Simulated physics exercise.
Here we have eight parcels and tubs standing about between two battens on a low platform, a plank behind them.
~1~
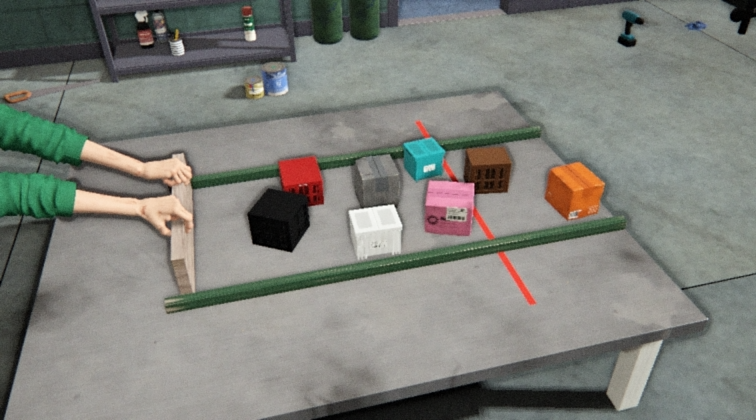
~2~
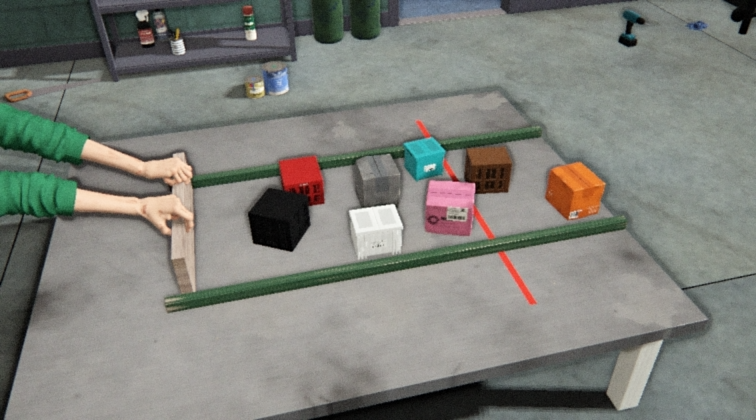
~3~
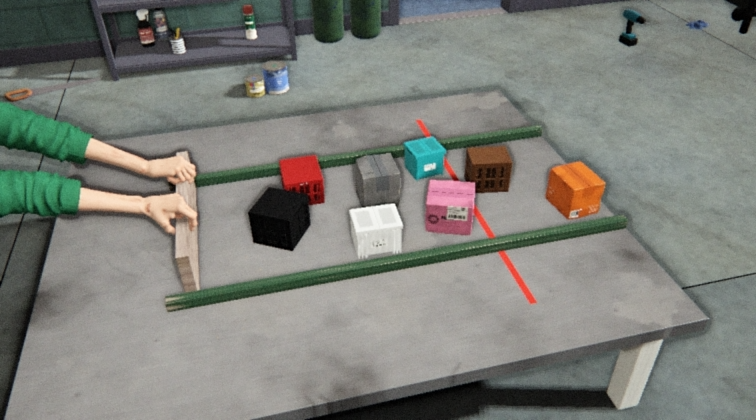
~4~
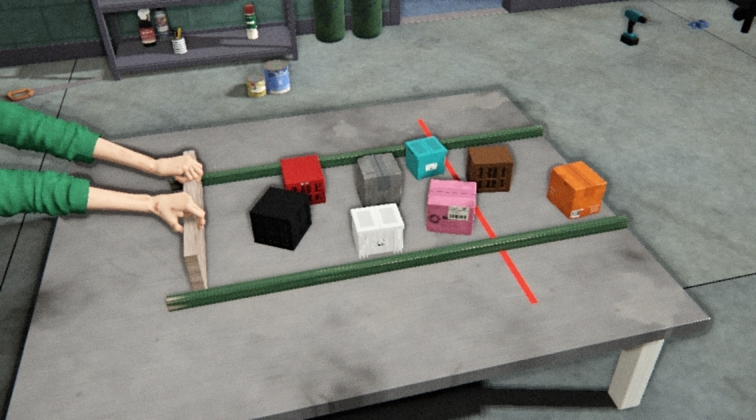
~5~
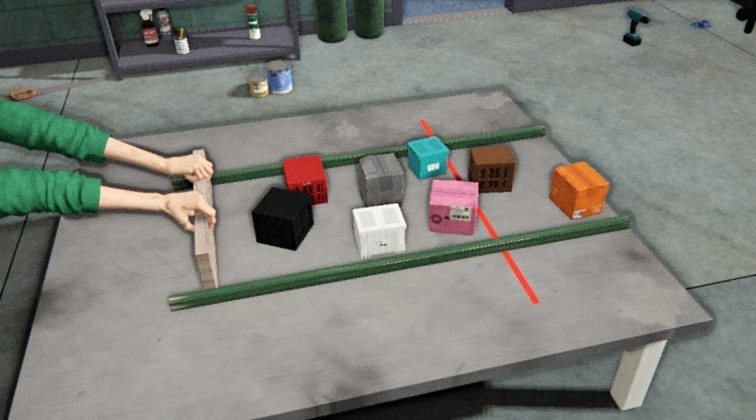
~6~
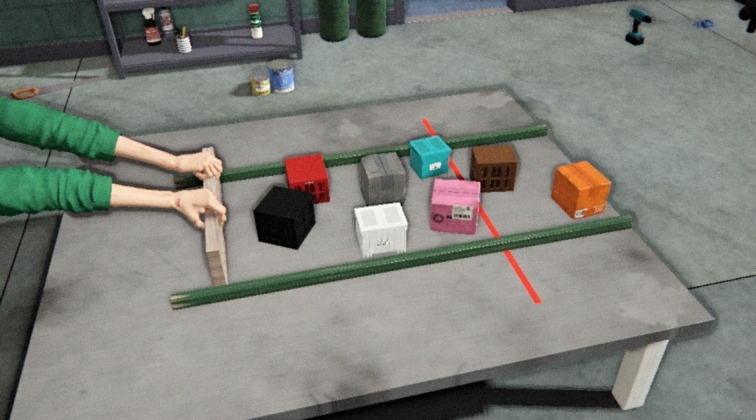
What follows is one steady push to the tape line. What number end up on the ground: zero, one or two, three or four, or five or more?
The number that fall off is zero.
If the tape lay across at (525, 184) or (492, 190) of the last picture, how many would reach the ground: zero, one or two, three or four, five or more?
In that order: 1 or 2; one or two.
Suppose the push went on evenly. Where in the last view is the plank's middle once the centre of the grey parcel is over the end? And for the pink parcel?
For the grey parcel at (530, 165), for the pink parcel at (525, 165).
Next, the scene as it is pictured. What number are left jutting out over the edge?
Overhanging: 0.
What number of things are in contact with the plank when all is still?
It touches 3.
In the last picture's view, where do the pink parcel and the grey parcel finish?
Near (543, 188) and (520, 161).
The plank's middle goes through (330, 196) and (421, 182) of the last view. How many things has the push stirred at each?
First 3, then 7.
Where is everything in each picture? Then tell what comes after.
The first picture shows orange parcel (573, 191); brown crate (487, 171); turquoise tote (423, 160); plank (183, 221); tape (464, 195).
The second picture shows brown crate (487, 171); white tote (376, 232).
The third picture shows turquoise tote (424, 159); plank (187, 219).
The fourth picture shows orange parcel (575, 190); pink parcel (451, 207).
The fifth picture shows brown crate (491, 170); black crate (284, 218).
The sixth picture shows orange parcel (580, 190); brown crate (493, 169); turquoise tote (429, 158); plank (214, 214); tape (470, 193).
A little later, none off yet; orange parcel at rest near (580, 190); brown crate at rest near (493, 169); turquoise tote at rest near (429, 158).
When it is over, the number that fall off is zero.
